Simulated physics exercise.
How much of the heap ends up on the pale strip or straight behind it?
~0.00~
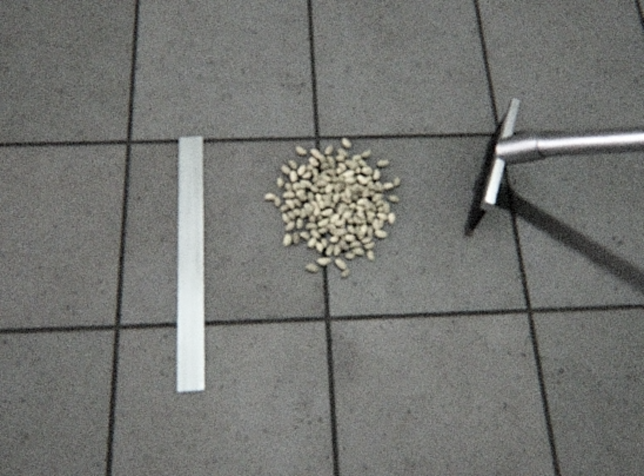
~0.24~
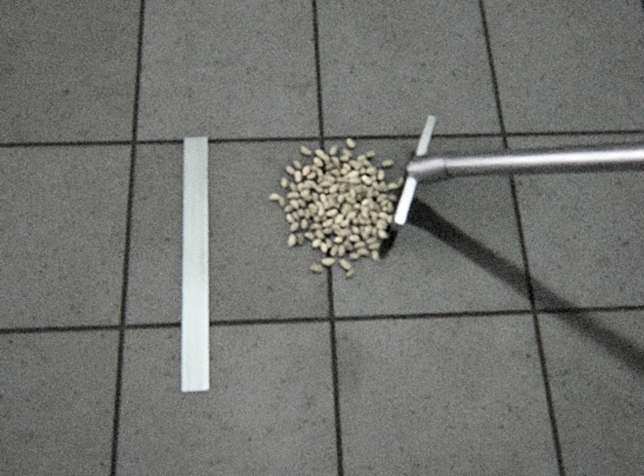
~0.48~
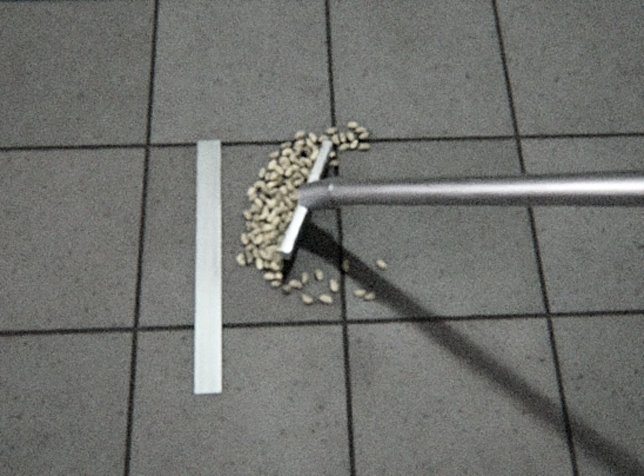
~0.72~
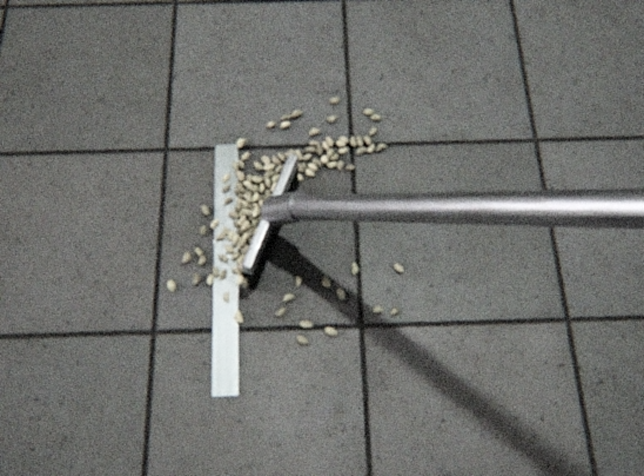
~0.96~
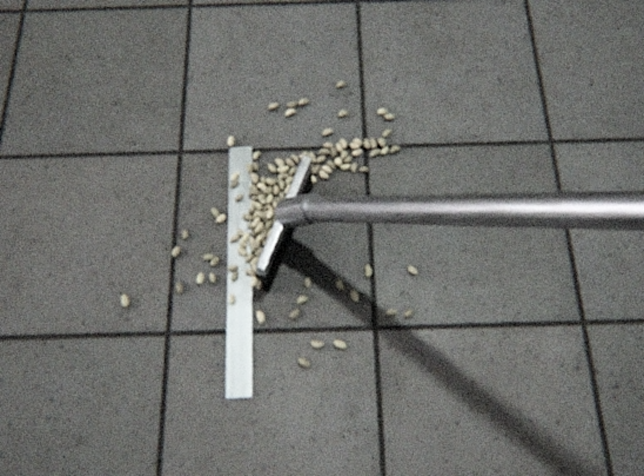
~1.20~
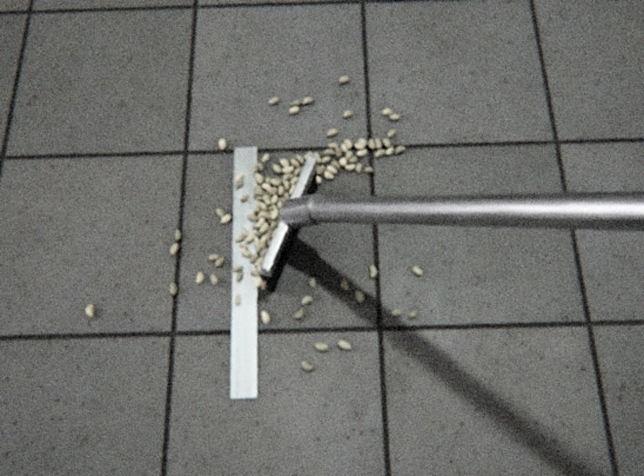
A moderate share does. Some beans rest on the strip or just past it to the left, while most stay in front of it, around the blade, or scattered elsewhere.
On a floor of grey tiles with dark joints, a loose heap of white beans lies between a pale flat strip on the left and a squeegee on a metal handle reaching in from the right. The squeegee slides left, its blade slightly tilted, and meets the heap. It pushes the beans into a curved bank, while some slip around its ends and trail behind. As the blade nears the strip and halts just short of it, some beans spill onto and over it, and one rolls farther left. Most stay bunched against the blade or scattered around it.
